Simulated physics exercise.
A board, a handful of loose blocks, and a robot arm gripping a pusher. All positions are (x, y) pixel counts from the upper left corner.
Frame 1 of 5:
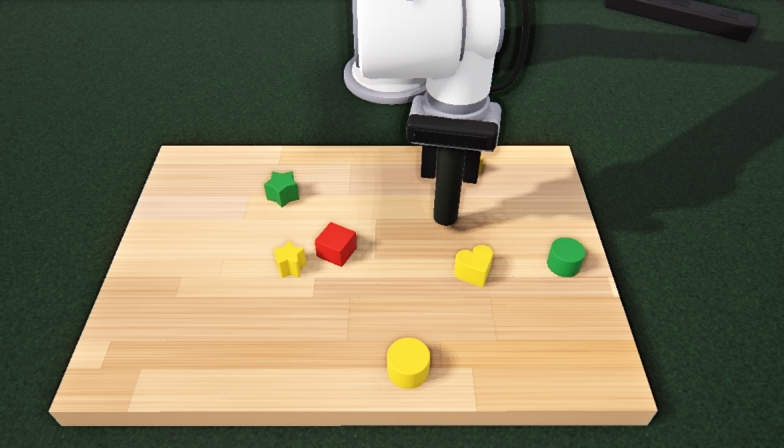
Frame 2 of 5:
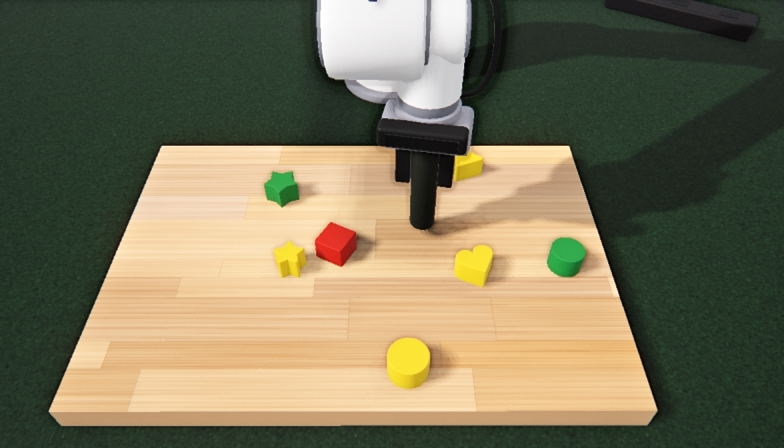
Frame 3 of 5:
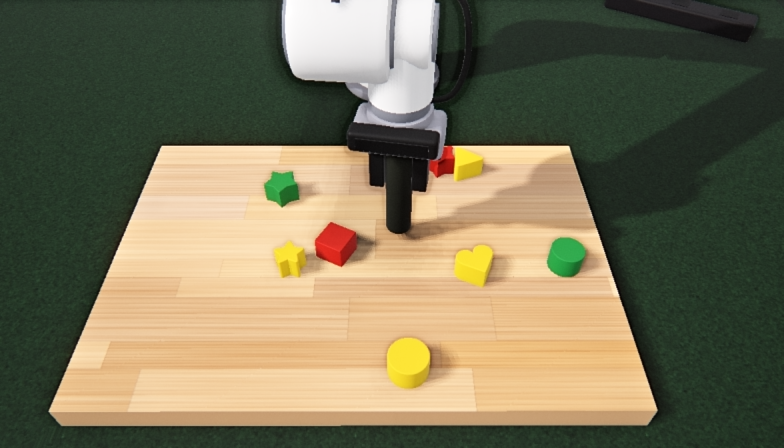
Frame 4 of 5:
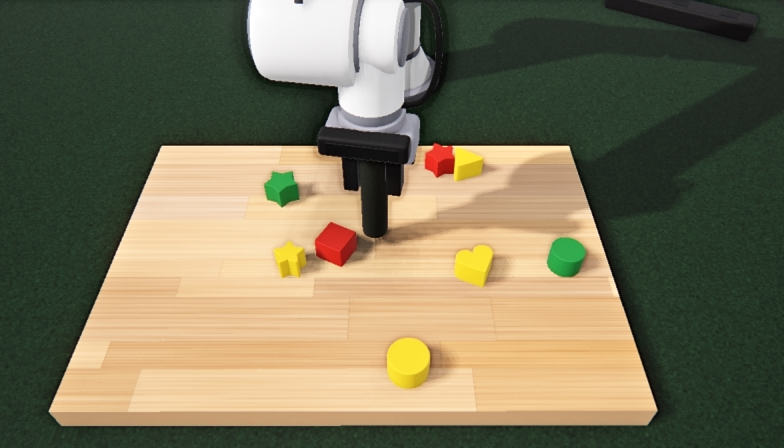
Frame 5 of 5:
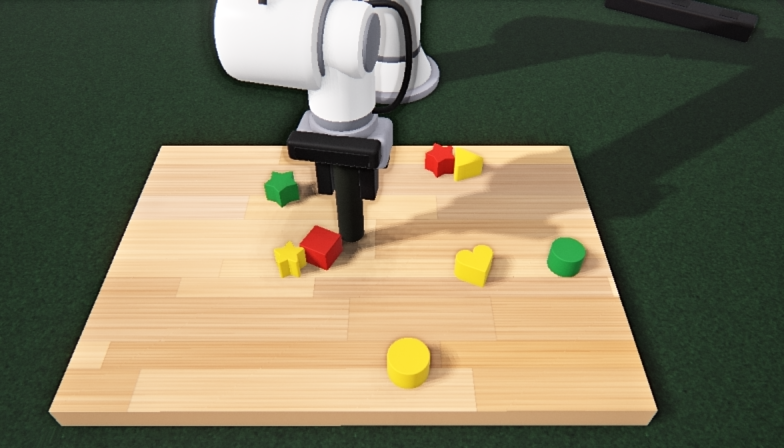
The video shows a robot arm moving a black pusher leftward across a wooden board scattered with red, yellow and green blocks, then nudging the red square block slightly left, right beside the small yellow star.
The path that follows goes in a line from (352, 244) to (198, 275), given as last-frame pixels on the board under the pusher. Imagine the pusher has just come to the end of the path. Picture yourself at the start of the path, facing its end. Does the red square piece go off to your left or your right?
It is displaced to the left.
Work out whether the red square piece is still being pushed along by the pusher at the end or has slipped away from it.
Slid away.
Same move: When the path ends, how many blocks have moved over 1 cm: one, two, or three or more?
Moved: 2.
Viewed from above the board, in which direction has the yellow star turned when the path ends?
Anticlockwise.
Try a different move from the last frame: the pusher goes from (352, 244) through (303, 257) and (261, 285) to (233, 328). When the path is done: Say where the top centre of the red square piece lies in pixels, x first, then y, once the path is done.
Located at (217, 275).
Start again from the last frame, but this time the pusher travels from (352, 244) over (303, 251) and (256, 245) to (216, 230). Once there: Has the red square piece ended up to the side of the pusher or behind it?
It seems so.
The first path, step by step. One third of the way, pusher at (301, 245); yellow star at (245, 270); red square piece at (268, 252).
Two thirds of the way, pusher at (249, 255); yellow star at (209, 295), turned 40° anticlockwise; red square piece at (220, 270), turned 40° anticlockwise.
At the end, pusher at (195, 266); yellow star at (206, 304), turned 75° anticlockwise; red square piece at (187, 284), turned 110° anticlockwise.
